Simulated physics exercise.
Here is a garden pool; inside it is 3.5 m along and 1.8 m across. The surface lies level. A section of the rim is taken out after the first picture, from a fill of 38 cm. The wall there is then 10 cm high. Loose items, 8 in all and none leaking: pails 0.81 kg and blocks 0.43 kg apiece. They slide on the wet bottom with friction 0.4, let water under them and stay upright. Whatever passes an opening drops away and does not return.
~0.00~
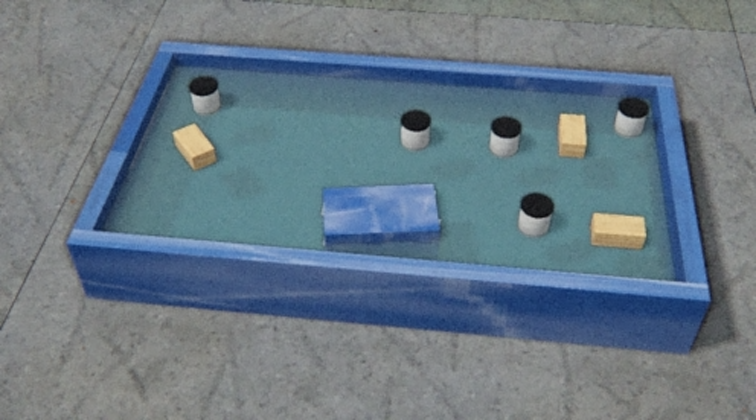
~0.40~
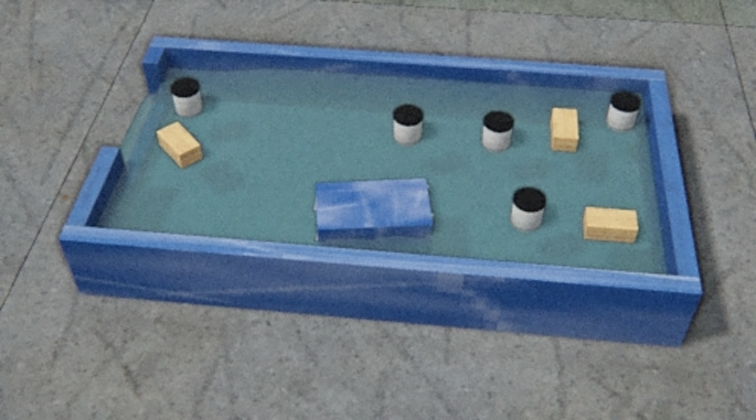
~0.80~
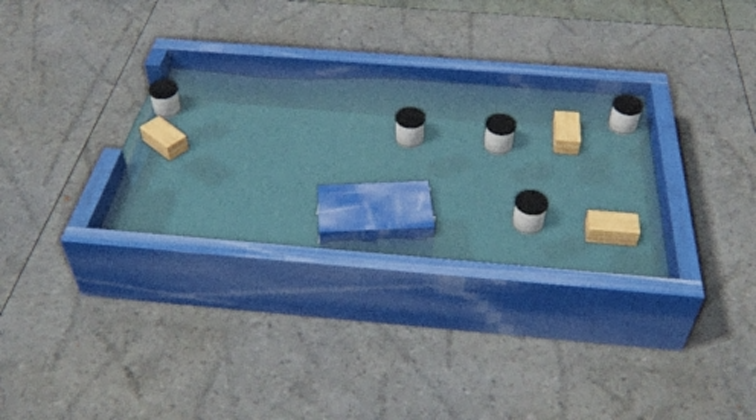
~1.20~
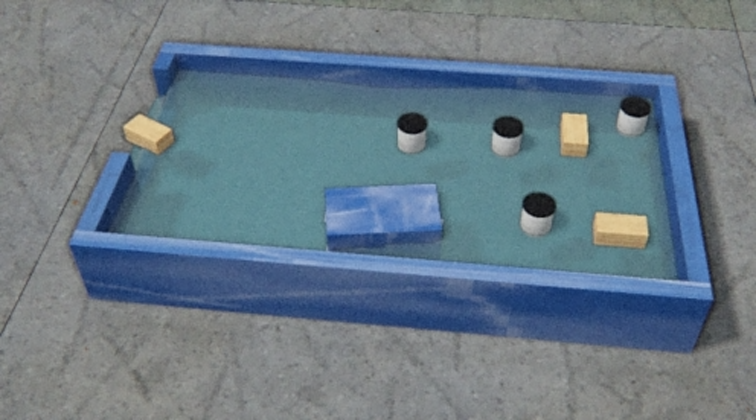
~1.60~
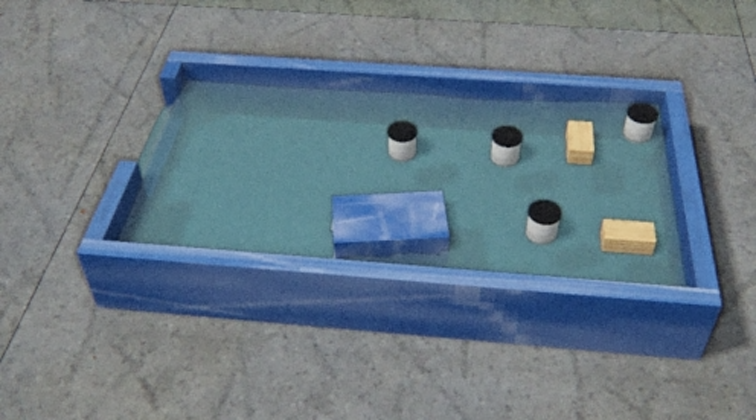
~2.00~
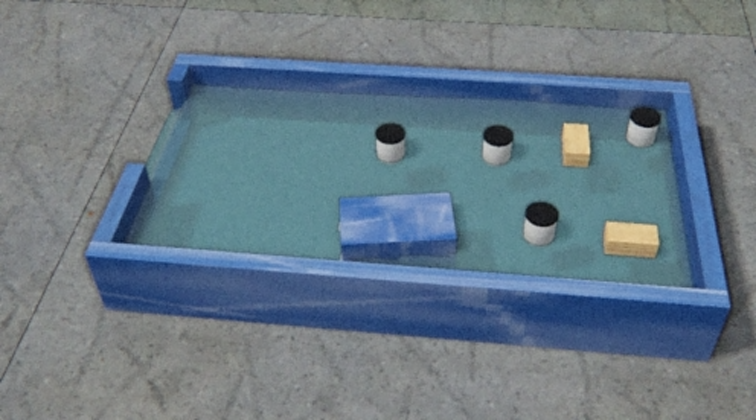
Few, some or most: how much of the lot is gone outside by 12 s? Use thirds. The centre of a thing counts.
That comes to between one and two thirds.
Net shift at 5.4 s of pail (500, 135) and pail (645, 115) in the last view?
In turn: 80 cm, 10 cm.
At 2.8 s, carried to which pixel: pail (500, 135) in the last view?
Around (463, 132).
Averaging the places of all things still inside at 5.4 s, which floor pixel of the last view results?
Near (494, 204).
After 2.8 s 2 of 8 are out; 6 afloat.
After 5.4 s 2 of 8 are out; 6 afloat.
After 8.0 s 2 of 8 are out; 6 afloat.
After 12.0 s 3 of 8 are out; 5 afloat.
